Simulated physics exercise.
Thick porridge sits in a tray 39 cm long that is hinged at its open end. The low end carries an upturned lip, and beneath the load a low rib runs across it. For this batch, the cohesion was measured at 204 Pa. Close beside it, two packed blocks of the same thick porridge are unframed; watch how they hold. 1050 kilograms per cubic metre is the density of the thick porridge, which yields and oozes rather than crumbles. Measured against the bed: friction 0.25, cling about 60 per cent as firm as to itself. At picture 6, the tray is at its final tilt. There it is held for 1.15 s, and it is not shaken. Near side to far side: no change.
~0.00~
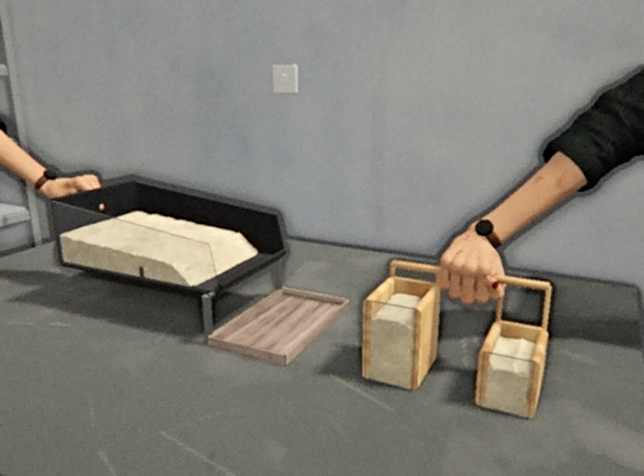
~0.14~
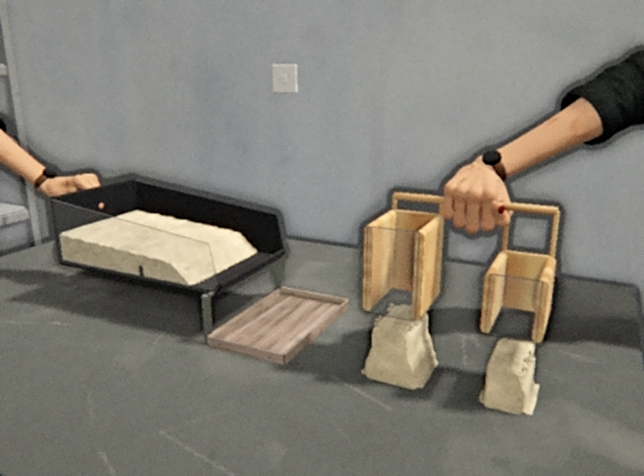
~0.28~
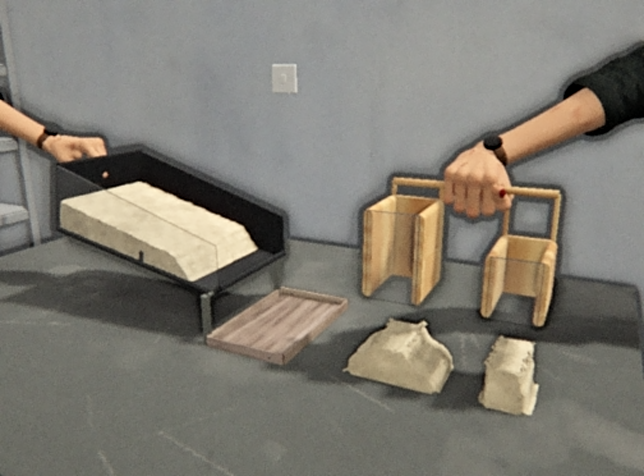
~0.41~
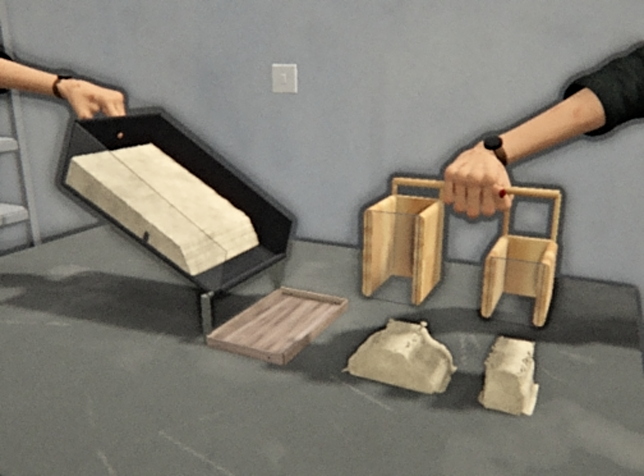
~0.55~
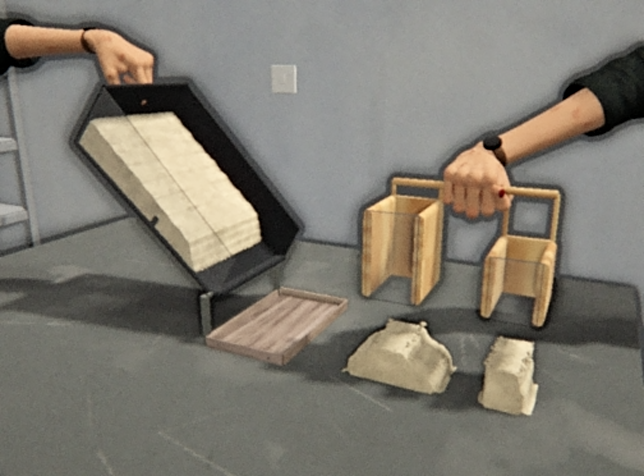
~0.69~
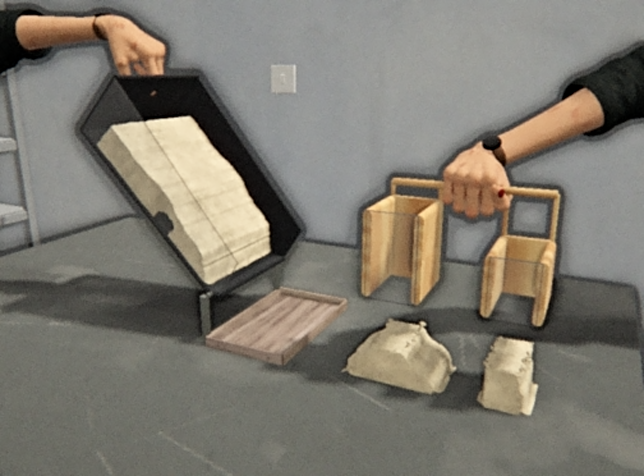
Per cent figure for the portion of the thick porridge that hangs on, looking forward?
Around 26 percent.
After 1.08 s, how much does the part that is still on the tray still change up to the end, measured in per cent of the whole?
The share shifts by around 16 % up to the end.
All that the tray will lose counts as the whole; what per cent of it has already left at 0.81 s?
It stands at about 0 percent.
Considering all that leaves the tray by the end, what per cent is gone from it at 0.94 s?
I'd say near 40 per cent.
After 0.81 s, the tilt is 46 degrees and 98 % is on the bed.
After 0.94 s, the tilt is 46 degrees and 73 % is on the bed.
After 1.08 s, the tilt is 46 degrees and 42 % is on the bed.
After 1.22 s, the tilt is 46 degrees and 28 % is on the bed.
After 1.80 s, the tilt is 46 degrees and 26 % is on the bed.
